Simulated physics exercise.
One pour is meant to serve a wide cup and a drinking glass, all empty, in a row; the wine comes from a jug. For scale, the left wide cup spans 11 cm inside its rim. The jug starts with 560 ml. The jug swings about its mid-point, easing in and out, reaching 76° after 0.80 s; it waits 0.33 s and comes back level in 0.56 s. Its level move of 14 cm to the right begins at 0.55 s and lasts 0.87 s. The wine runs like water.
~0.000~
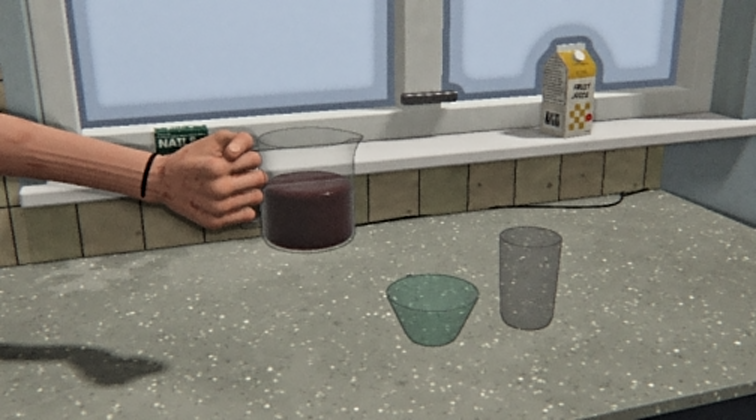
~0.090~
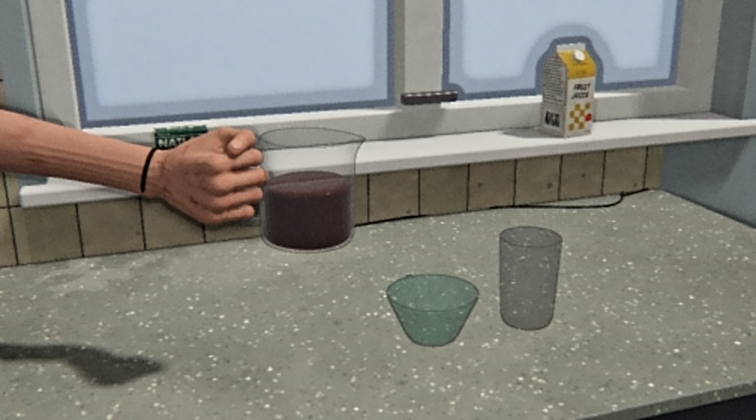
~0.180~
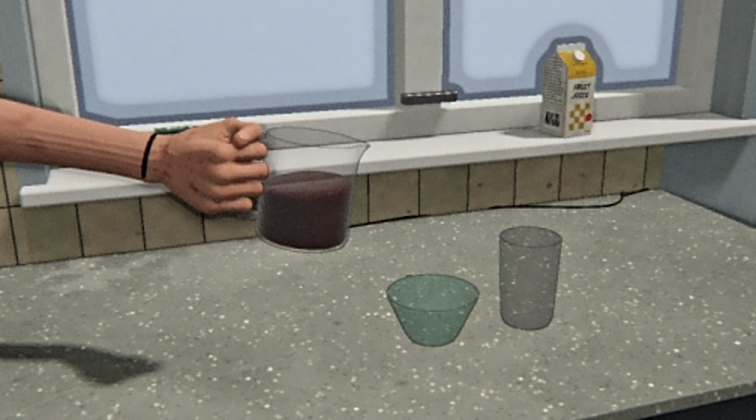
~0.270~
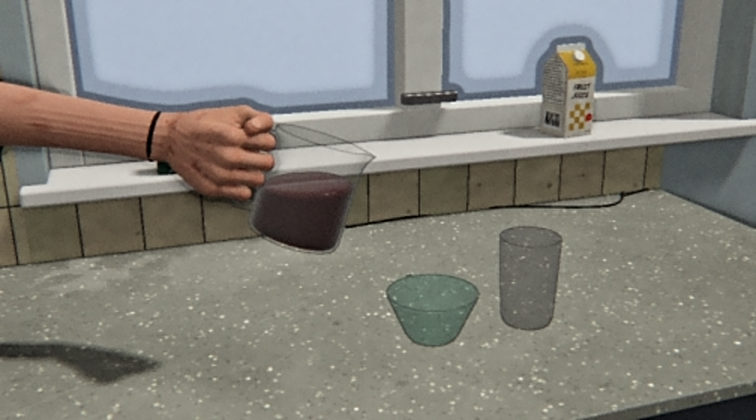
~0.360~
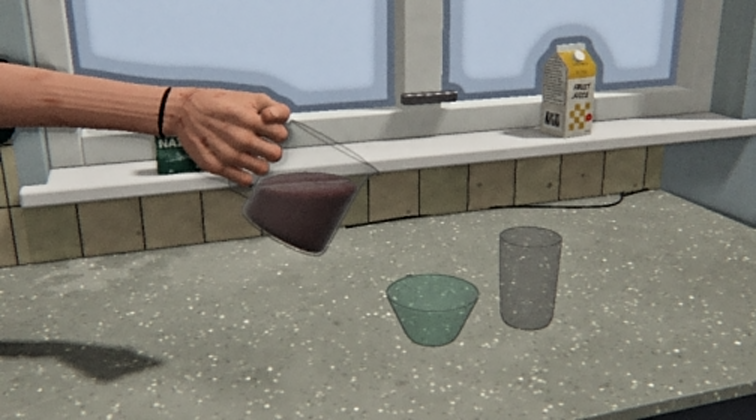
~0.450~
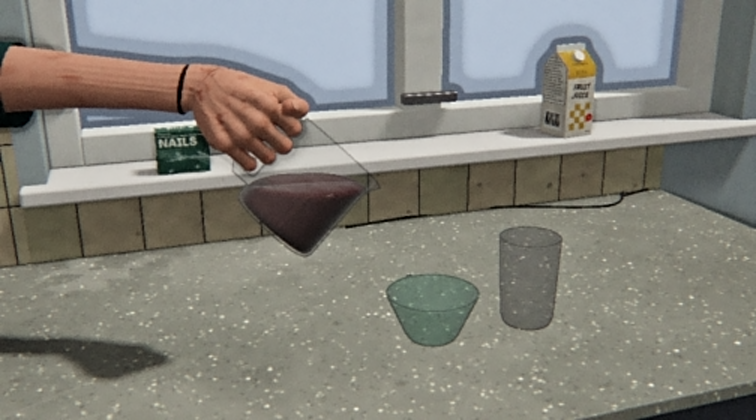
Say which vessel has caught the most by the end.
The left one catches the most.
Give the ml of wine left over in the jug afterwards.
Some 200 ml.
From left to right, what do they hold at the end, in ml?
Roughly 70 ml left, 30 ml right.
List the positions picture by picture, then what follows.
The first picture shows tilt 0°; pouring edge (363, 134); surface from (262, 186) to (348, 177); the left wide cup's rim runs from (389, 300) to (474, 287); the right drinking glass's rim runs from (504, 242) to (557, 235).
The second picture shows tilt 2°; pouring edge (365, 137); surface from (262, 187) to (349, 178).
The third picture shows tilt 9°; pouring edge (370, 144); surface from (263, 187) to (349, 177).
The fourth picture shows tilt 19°; pouring edge (375, 155); surface from (259, 189) to (351, 179).
The fifth picture shows tilt 32°; pouring edge (379, 170); surface from (249, 196) to (355, 179).
The sixth picture shows tilt 45°; pouring edge (380, 187); surface from (242, 189) to (364, 182).
Then, 0.77 s in, the tilt is 76° and from the left they hold 40 ml, 0 ml, the jug 455 ml, and 0 ml is on the counter.
Then, 1.01 s in, the tilt is 76° and from the left they hold 75 ml, 0 ml, the jug 315 ml, and 5 ml is on the counter.
Then, 1.25 s in, the tilt is 67° and from the left they hold 70 ml, 0 ml, the jug 220 ml, and 195 ml is on the counter.
Then, 1.52 s in, the tilt is 16° and from the left they hold 70 ml, 30 ml, the jug 200 ml, and 265 ml is on the counter.
Finally, from the left they hold 70 ml, 30 ml, the jug 200 ml, and 265 ml is on the counter.
